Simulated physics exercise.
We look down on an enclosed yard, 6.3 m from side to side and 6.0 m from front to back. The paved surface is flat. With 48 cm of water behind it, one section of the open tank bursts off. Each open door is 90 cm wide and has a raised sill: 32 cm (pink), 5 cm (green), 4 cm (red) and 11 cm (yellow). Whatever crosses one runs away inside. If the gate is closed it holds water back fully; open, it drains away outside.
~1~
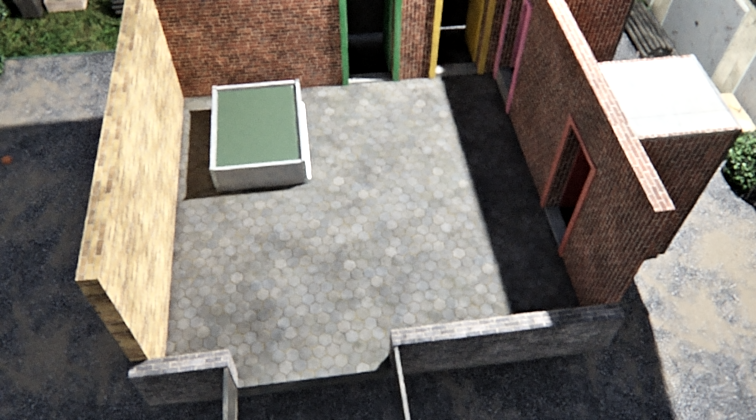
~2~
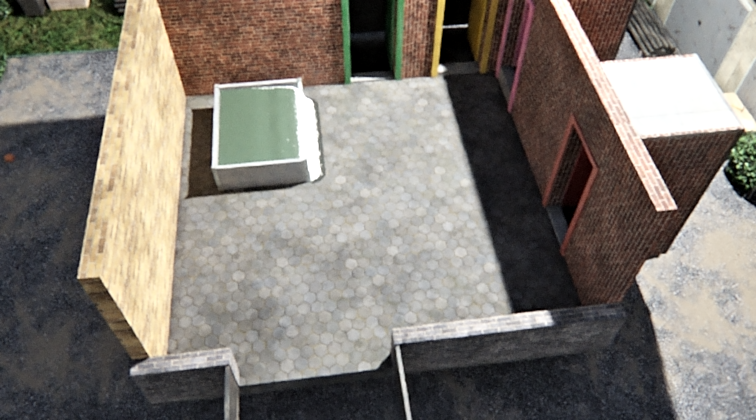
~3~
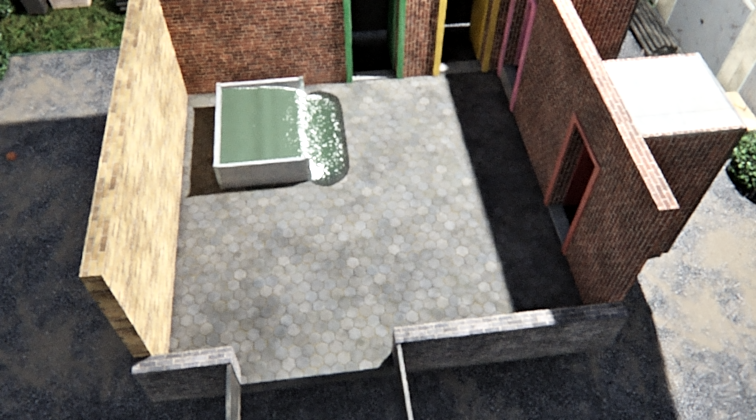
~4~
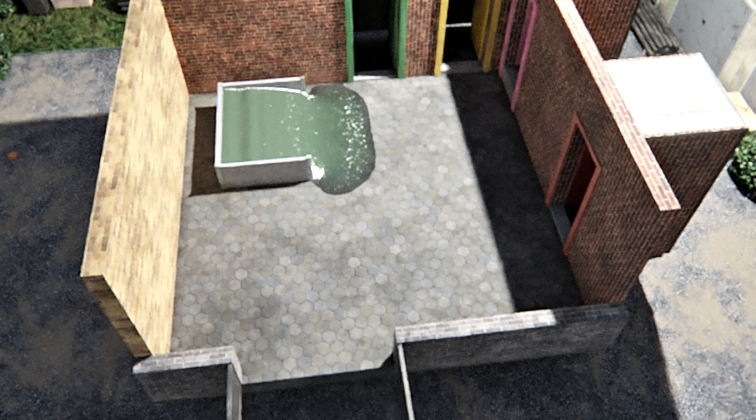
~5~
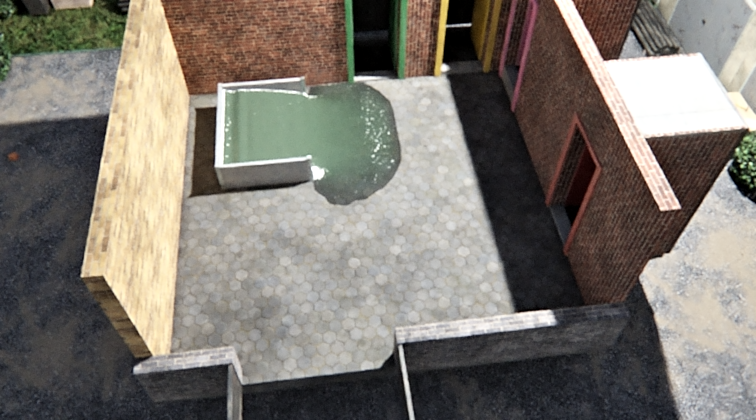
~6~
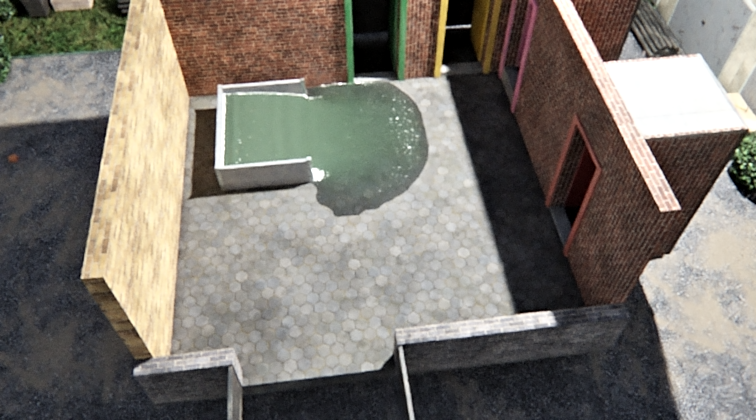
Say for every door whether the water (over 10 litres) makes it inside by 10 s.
The water let in: At the pink door it keeps below the limit; at the green door it exceeds the limit; at the red door it exceeds the limit; at the yellow door it goes over the limit.
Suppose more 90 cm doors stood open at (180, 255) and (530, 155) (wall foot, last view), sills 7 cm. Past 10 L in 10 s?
In that order: Under, over.
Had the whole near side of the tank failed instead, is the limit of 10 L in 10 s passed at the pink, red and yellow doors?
Against that limit: Pink not over, red under, yellow not over.
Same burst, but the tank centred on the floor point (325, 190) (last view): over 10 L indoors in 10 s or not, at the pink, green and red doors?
Against that limit: Pink under, green below, red past it.
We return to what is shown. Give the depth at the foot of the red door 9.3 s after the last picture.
Some 5.5 cm.
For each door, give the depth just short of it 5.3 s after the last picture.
In cm: Pink 7, green 7, red 5, yellow 7.
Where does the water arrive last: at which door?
The red one.
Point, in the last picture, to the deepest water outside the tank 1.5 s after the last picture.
At about (493, 78).
Then, 0.7 s after the last picture water covers 35 % of the floor and is deepest (18 cm) near (314, 159); pink door not reached, green door 10 cm at the sill, 1 L in, red door not reached, yellow door 3 cm at the sill, 0 L in.
Then, 1.5 s after the last picture water covers 40 % of the floor and is deepest (32 cm) near (493, 78); pink door 27 cm at the sill, 0 L in, green door 10 cm at the sill, 12 L in, red door not reached, yellow door 9 cm at the sill, 0 L in.
Then, 2.8 s after the last picture water covers 45 % of the floor and is deepest (19 cm) near (475, 79); pink door 18 cm at the sill, 0 L in, green door 7 cm at the sill, 24 L in, red door 8 cm at the sill, 12 L in, yellow door 18 cm at the sill, 22 L in.
Then, 5.3 s after the last picture water covers 60 % of the floor and is deepest (12 cm) near (549, 334); pink door 7 cm at the sill, 0 L in, green door 7 cm at the sill, 28 L in, red door 5 cm at the sill, 25 L in, yellow door 7 cm at the sill, 39 L in.
Then, 9.3 s after the last picture water covers 85 % of the floor and is deepest (8 cm) near (169, 379); pink door 3 cm at the sill, 0 L in, green door 3 cm at the sill, 31 L in, red door 6 cm at the sill, 32 L in, yellow door 3 cm at the sill, 40 L in.
